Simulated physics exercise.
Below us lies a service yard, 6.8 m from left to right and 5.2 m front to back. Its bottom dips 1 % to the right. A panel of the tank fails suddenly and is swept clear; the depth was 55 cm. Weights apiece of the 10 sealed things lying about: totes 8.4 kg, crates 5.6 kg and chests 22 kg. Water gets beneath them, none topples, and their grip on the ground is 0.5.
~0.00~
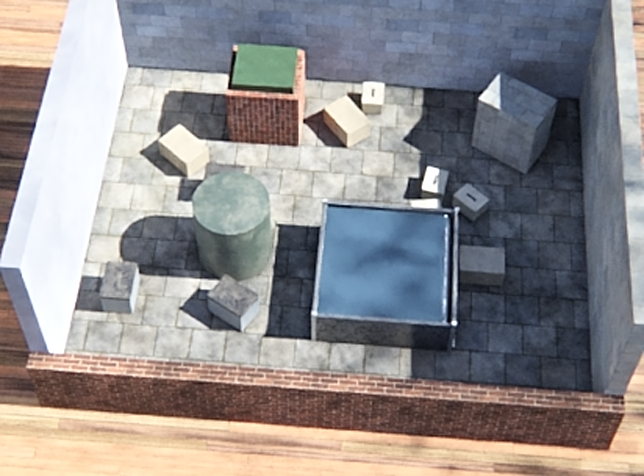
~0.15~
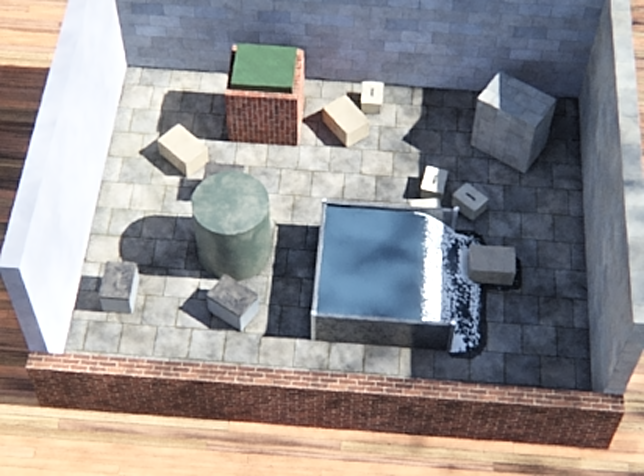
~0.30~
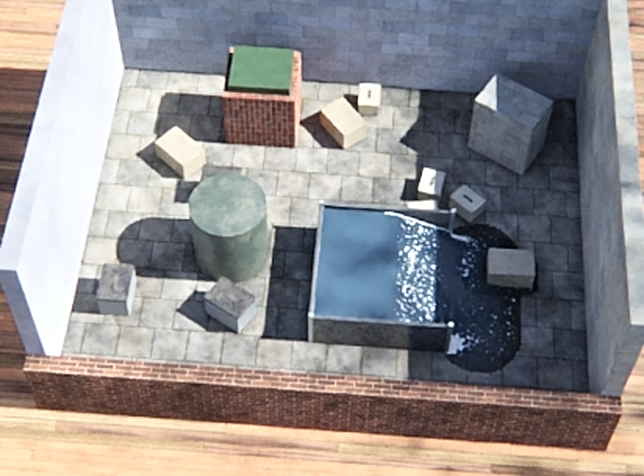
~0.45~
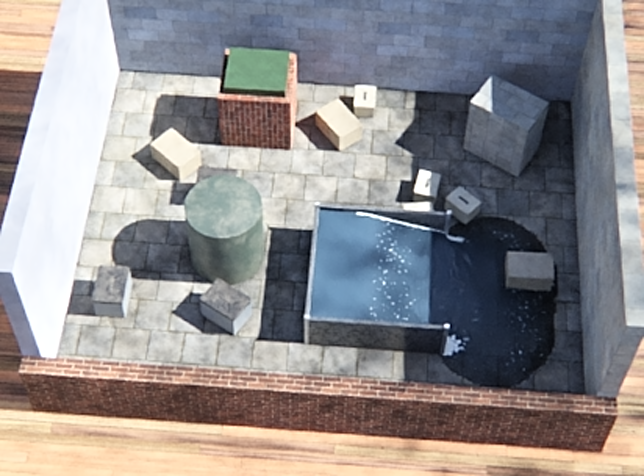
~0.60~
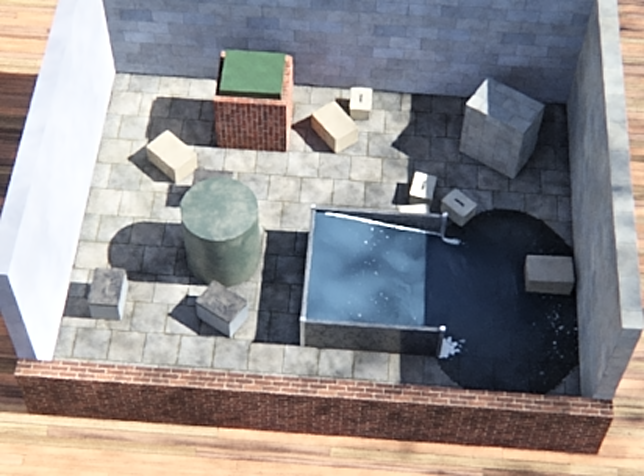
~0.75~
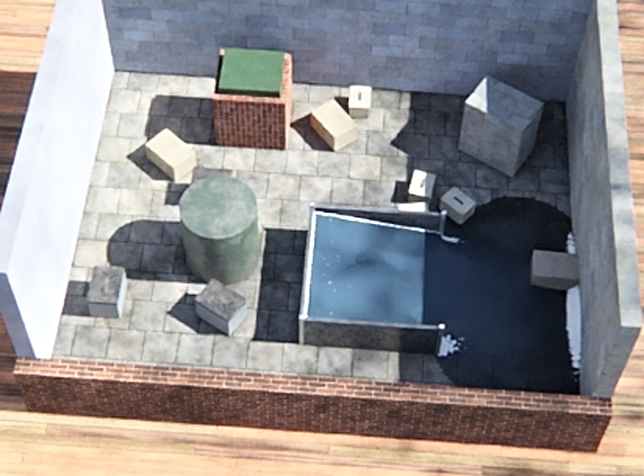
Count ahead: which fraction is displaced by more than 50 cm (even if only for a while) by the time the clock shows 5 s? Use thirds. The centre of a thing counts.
It is less than a third.
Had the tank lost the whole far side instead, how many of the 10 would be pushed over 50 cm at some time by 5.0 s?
In that case 6 of them.
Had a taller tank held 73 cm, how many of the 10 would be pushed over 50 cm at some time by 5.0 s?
In that case 3 of them.
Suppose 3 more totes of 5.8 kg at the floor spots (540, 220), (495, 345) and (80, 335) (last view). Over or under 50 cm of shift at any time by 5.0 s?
In turn: More, past it, less.
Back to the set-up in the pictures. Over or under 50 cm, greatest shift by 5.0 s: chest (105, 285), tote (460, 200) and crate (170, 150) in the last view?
In turn: Less, short of it, short of it.
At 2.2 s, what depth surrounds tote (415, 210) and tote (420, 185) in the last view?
About 0 and 0 cm.
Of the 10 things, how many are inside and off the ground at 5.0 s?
At that moment 2.
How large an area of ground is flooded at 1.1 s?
Roughly 9.0 m2.
After 1.1 s 1 of 10 are over 50 cm from their spots; 1 afloat.
After 2.2 s 1 of 10 are over 50 cm from their spots; 1 afloat.
After 3.5 s 1 of 10 are over 50 cm from their spots; 1 afloat.
After 5.0 s 2 of 10 are over 50 cm from their spots, and 2 have been at some point; 2 afloat.
